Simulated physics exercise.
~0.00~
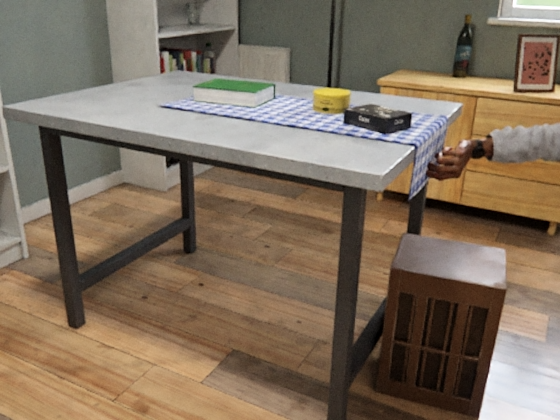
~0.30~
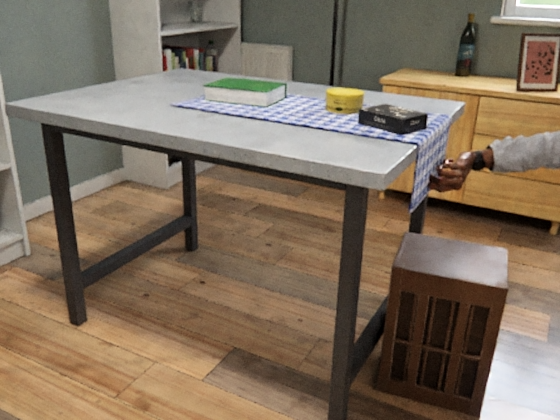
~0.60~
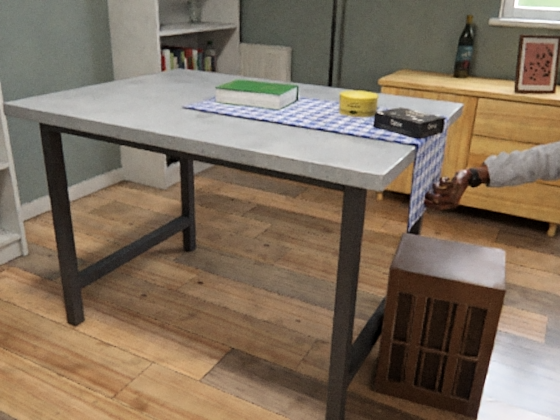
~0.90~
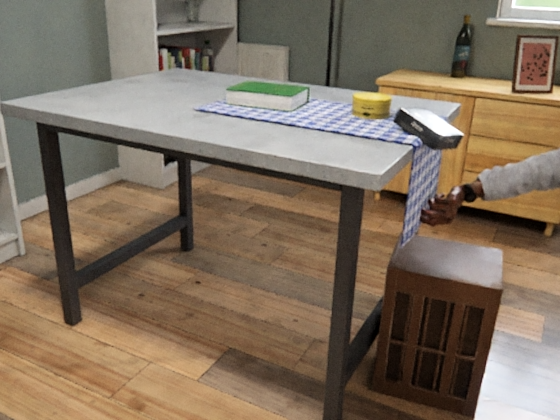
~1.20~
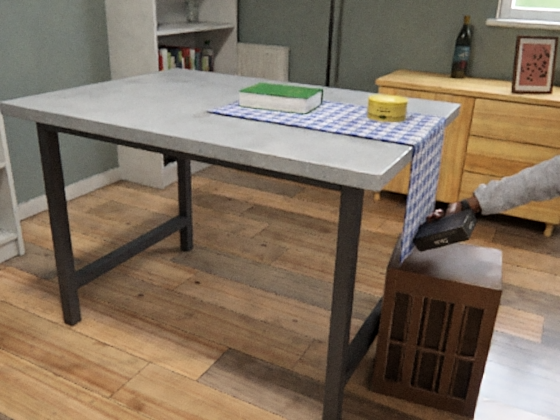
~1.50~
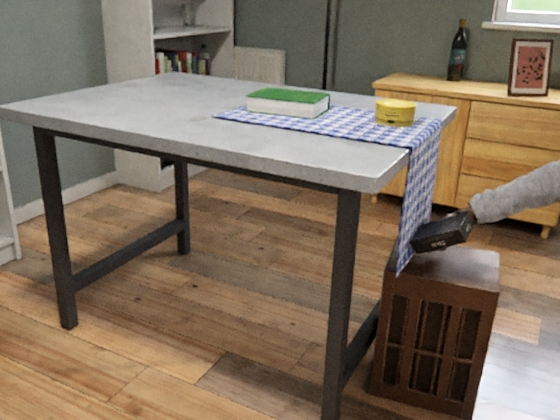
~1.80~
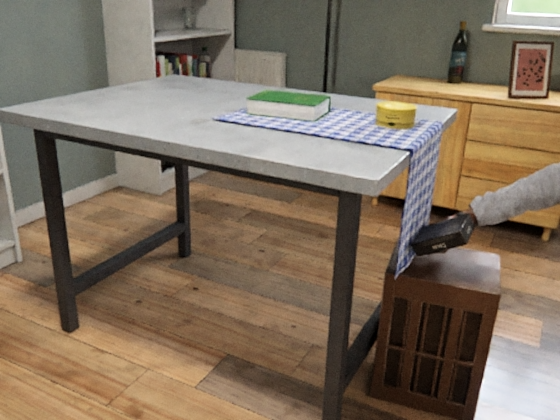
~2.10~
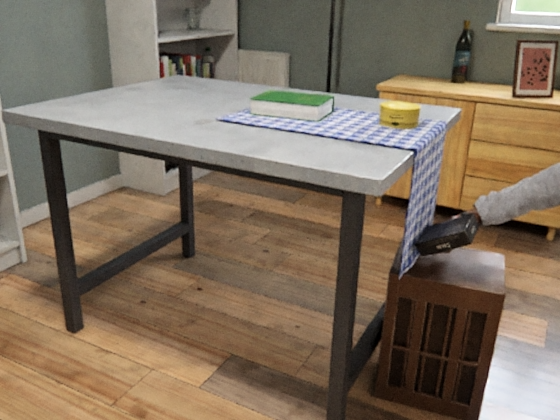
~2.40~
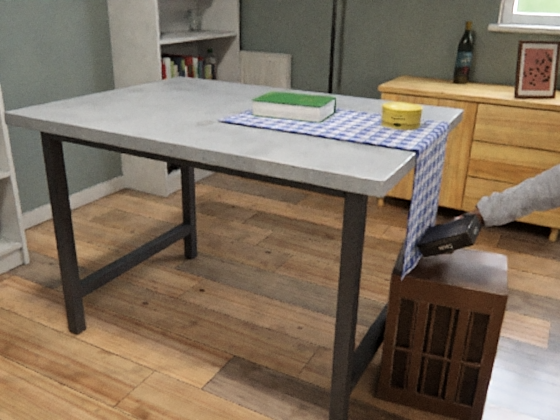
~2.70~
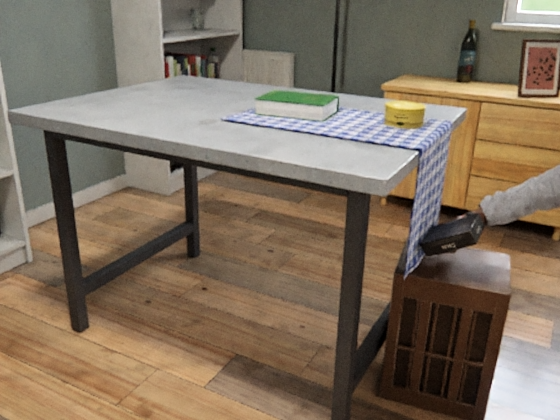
Hand drawing a checked blue cloth down off a table, book and yellow tub sliding along, black packet tipping onto brown crate.
